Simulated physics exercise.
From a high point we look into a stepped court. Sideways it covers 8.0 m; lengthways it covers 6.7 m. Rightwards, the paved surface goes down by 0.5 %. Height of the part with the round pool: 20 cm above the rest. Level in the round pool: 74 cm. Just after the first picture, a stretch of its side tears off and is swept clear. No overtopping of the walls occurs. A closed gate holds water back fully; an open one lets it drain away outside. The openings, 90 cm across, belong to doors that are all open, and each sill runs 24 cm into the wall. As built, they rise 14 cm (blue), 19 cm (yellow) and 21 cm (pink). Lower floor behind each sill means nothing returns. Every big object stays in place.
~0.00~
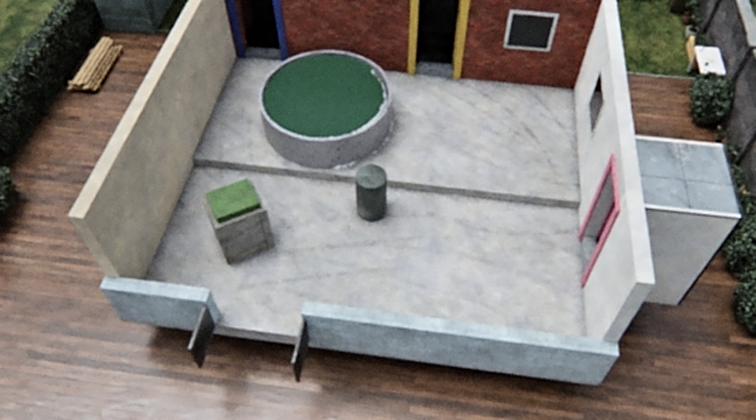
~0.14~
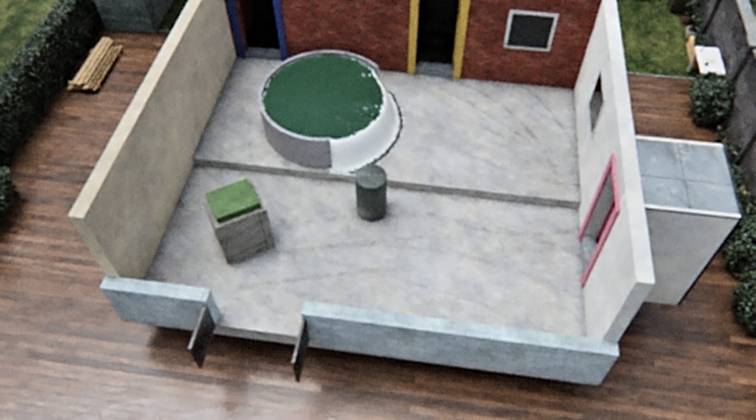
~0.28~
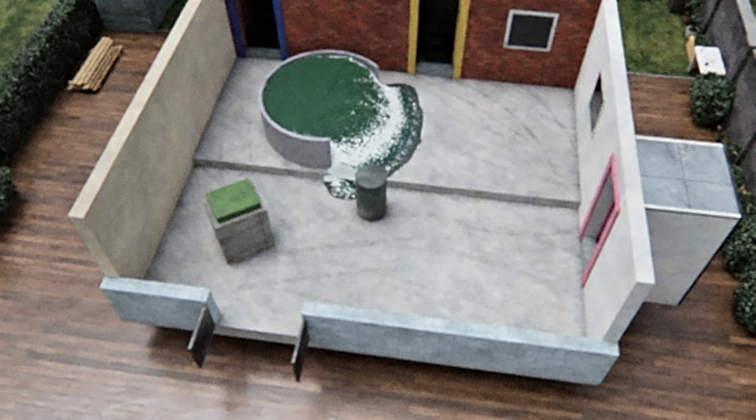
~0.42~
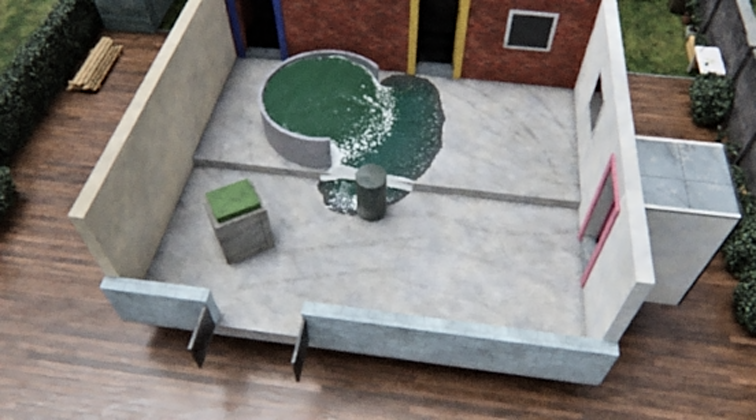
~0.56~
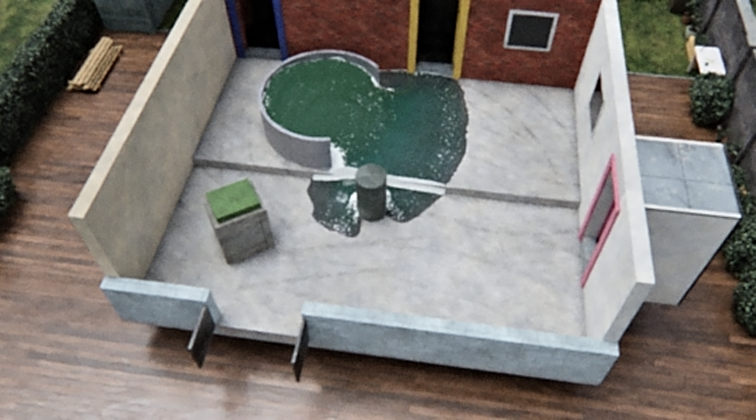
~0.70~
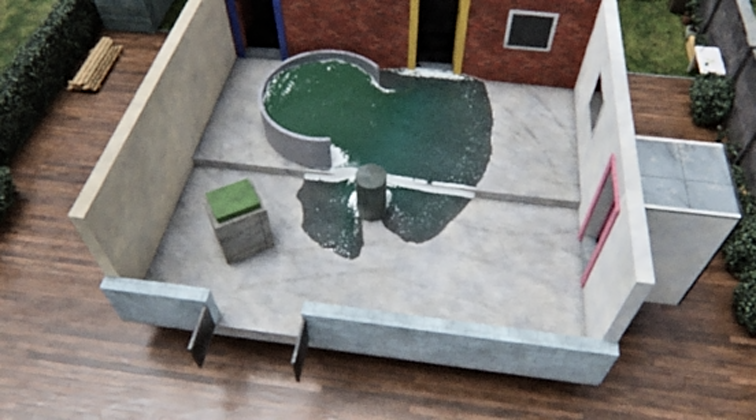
In a walled, stepped courtyard, the right side of a round pool gives way and green water pours out, spreading rightward across the pale paving and over the step, around a dark cylinder onto the lower level.
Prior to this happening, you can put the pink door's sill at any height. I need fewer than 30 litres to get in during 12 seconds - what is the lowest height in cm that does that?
I would say 23 cm is just enough.
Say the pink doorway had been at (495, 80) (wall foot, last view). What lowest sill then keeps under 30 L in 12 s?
Something near 11.0 cm.
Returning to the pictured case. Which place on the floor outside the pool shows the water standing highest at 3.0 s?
About (584, 362).
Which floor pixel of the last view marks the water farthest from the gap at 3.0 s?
The farthest wet point is roughly at (584, 362) in the last view.
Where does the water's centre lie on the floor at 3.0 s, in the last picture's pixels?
(462, 168), roughly.
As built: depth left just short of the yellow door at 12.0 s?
A ruler would read roughly 4.5 cm.
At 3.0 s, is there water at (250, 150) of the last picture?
Point status: Clear.
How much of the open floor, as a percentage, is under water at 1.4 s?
I'd estimate about 55 percent.
After 1.4 s water covers 55 % of the floor, deepest (36 cm) near (369, 195); it has not reached the pink door.
After 3.0 s water covers 65 % of the floor, deepest (43 cm) near (584, 362); 28 cm at the pink door, 26 litres in over its 21 cm sill.
After 12.0 s water covers 95 % of the floor, deepest (22 cm) near (359, 201); 12 cm at the pink door, 43 litres in over its 21 cm sill.
At the pink door as built, the water arrived by 1.6 s and peaked near 30 cm at 2.4 s.
Run again over the same 12 s with other heights there, 68 litres in over 18.5 cm, 14 litres over 25.5 cm. The limit of 30 litres is kept from about 23 cm up.
